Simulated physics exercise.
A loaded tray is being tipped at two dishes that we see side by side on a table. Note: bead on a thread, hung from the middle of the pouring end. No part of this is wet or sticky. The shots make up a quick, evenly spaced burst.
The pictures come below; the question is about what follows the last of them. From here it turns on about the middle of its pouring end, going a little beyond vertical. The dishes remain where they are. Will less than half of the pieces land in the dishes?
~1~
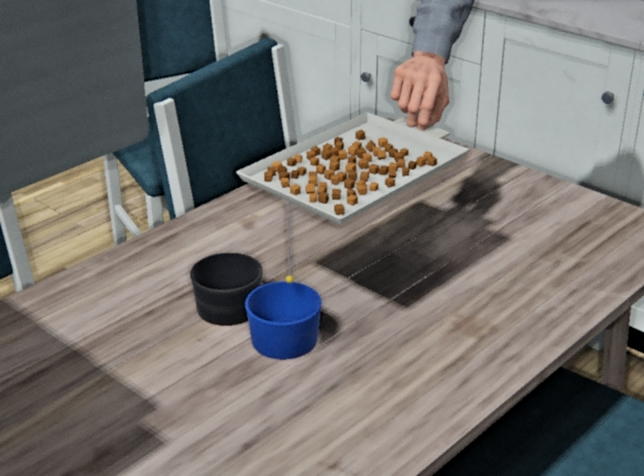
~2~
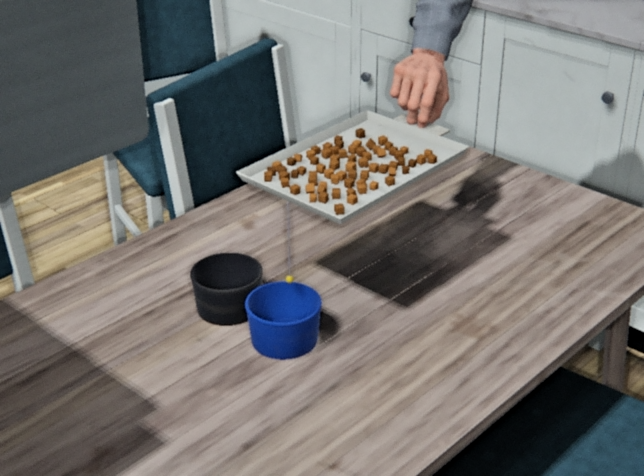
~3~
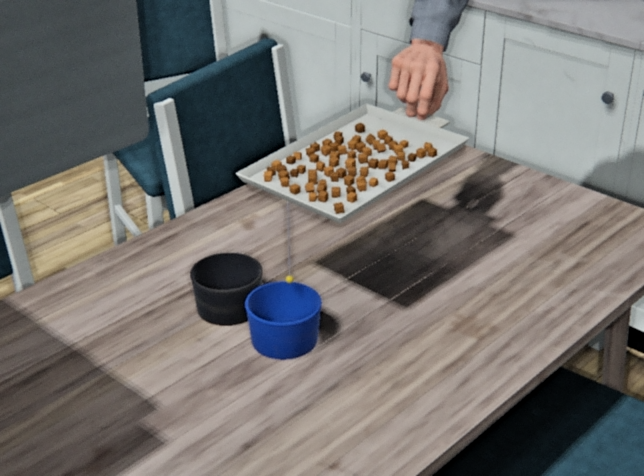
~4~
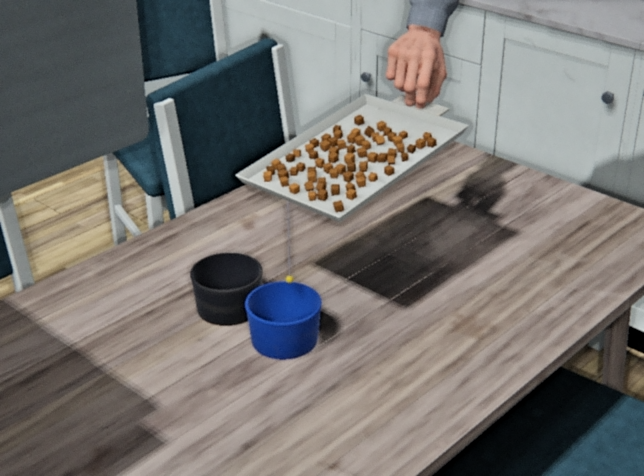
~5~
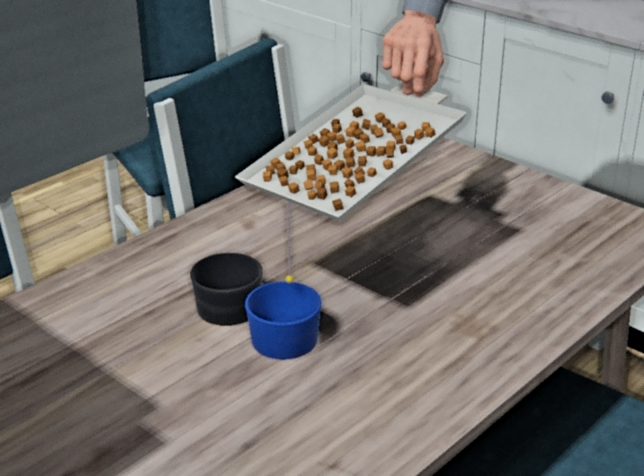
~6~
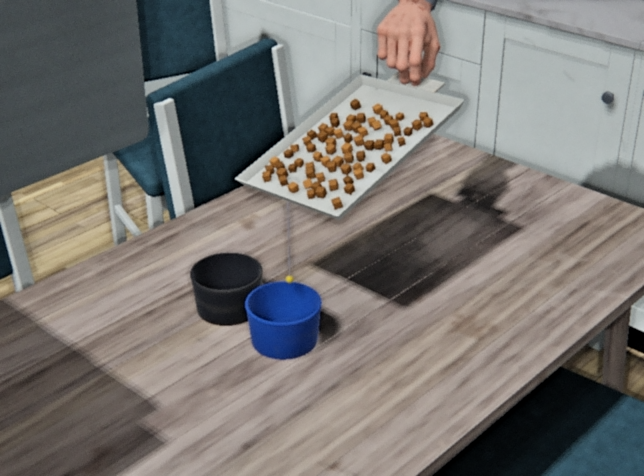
No, most of them land there.
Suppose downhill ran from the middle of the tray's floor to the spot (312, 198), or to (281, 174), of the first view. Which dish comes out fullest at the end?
Try 1: Right-side dish. Try 2: Left-side dish.
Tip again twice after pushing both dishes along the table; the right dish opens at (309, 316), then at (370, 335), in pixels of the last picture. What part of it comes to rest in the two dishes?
In order, 70 % and 0 %.
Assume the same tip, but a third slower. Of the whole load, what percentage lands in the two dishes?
It would come out near 80 per cent.
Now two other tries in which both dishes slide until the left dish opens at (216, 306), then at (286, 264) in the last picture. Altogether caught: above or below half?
Well, a minority share the first time and a minority share the next.
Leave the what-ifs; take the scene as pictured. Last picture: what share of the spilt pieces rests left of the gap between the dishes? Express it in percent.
I'd guess close to 90 %.
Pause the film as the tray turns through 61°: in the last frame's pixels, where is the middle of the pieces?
The load is centred about (268, 182).
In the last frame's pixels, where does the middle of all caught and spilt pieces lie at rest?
Near pixel (233, 306).
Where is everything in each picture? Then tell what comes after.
The first picture shows corners of the pouring end (243, 172) and (340, 215), level; middle of the load (351, 168), brown sugar cubes; left dish (201, 300); right dish (258, 333); bead on its thread (290, 279).
The second picture shows corners of the pouring end (243, 172) and (340, 215), level; middle of the load (351, 167).
The third picture shows corners of the pouring end (243, 173) and (340, 214), tipped barely, lowest at the left corner; middle of the load (351, 164).
The fourth picture shows corners of the pouring end (242, 174) and (339, 213), tipped a little, lowest at the left corner; middle of the load (350, 159).
The fifth picture shows corners of the pouring end (242, 176) and (338, 212), tipped a little, lowest at the left corner; middle of the load (349, 154).
The sixth picture shows corners of the pouring end (242, 177) and (337, 212), tipped clearly, lowest at the left corner; middle of the load (347, 149); left dish (201, 300); right dish (258, 333).
Just after the last frame, tray tipped steeply; the larger part on the tray; just a few in the left dish; roughly a quarter in the air.
A moment on, tray tipped past a quarter turn; roughly a quarter in the right dish; roughly half in the left dish; roughly a quarter outside both; just a few in the air.
Further on, tray tipped past a quarter turn; roughly a third in the right dish; roughly half in the left dish; roughly a quarter outside both.
When it is over, tray tipped past a quarter turn; roughly a third in the right dish; roughly half in the left dish; roughly a quarter outside both.
